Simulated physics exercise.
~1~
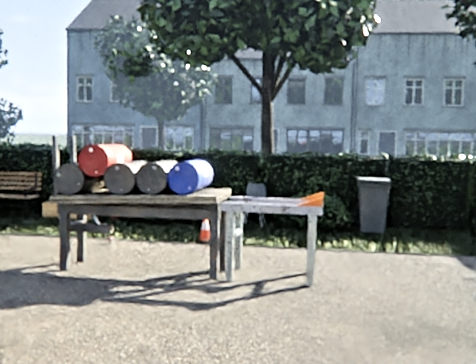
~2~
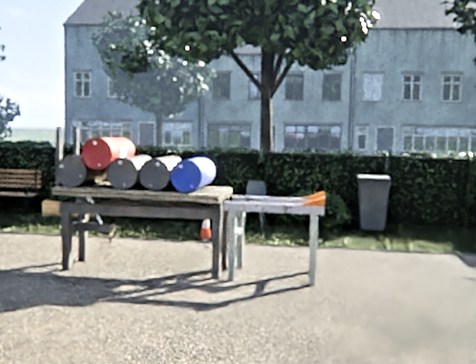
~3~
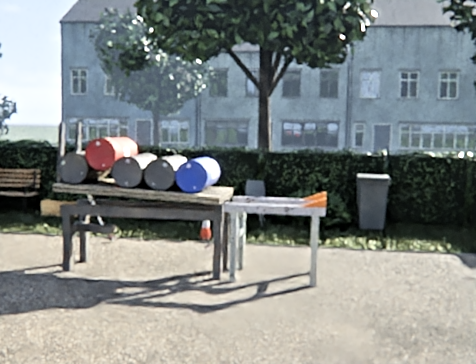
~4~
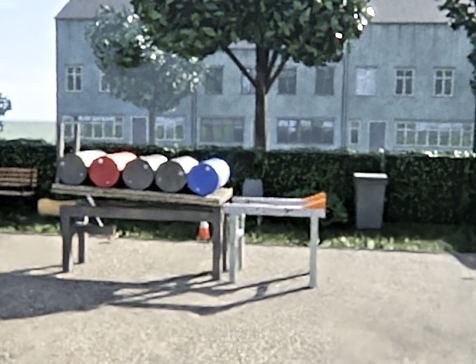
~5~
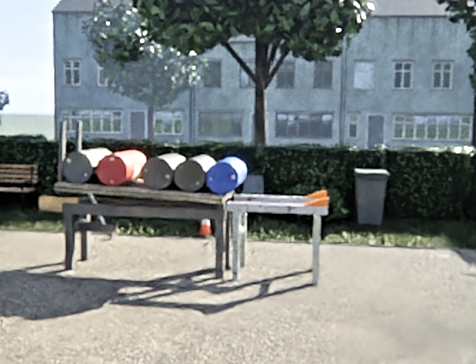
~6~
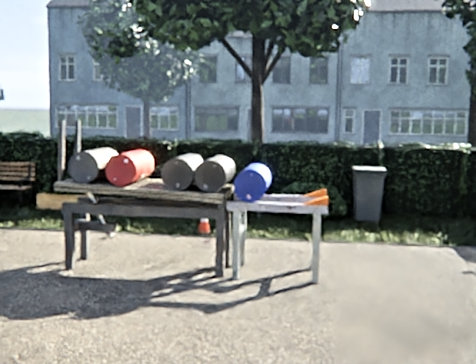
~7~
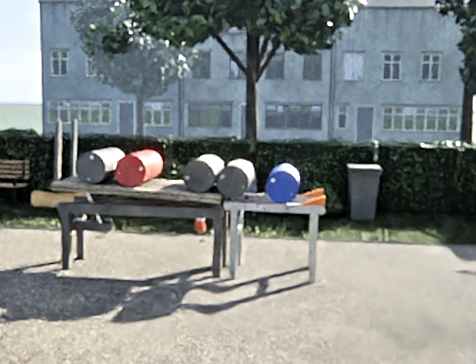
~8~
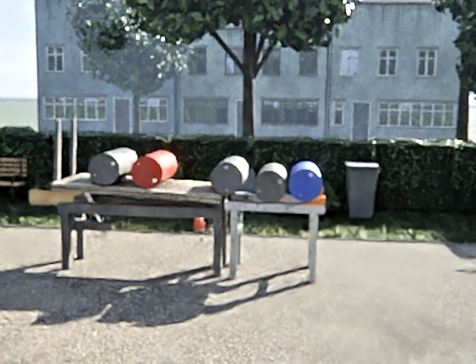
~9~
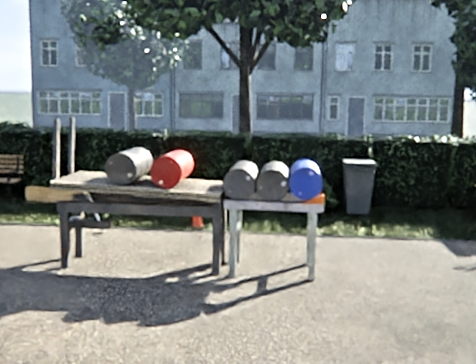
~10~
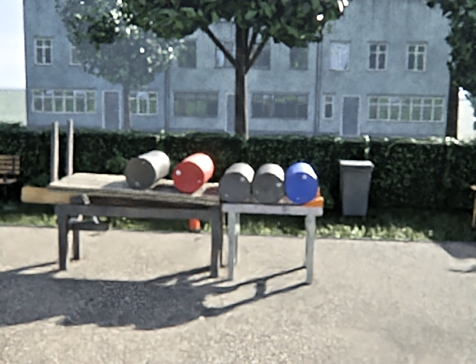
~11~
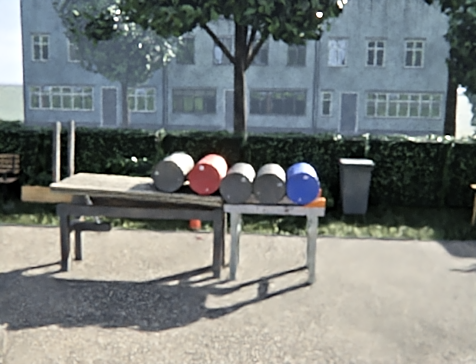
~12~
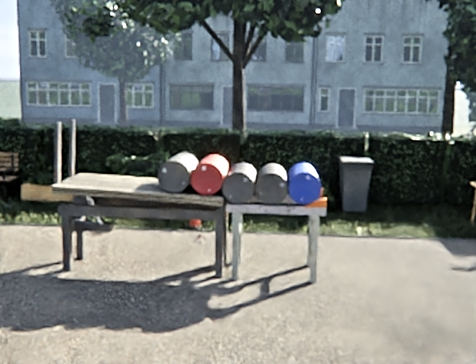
In this clip, a red barrel resting on a row of grey and blue barrels settles down among them on a tilting wooden table, then they roll right, the blue one stopping at the lower table's far end, two grey ones behind it, and red and another grey on the wooden table.
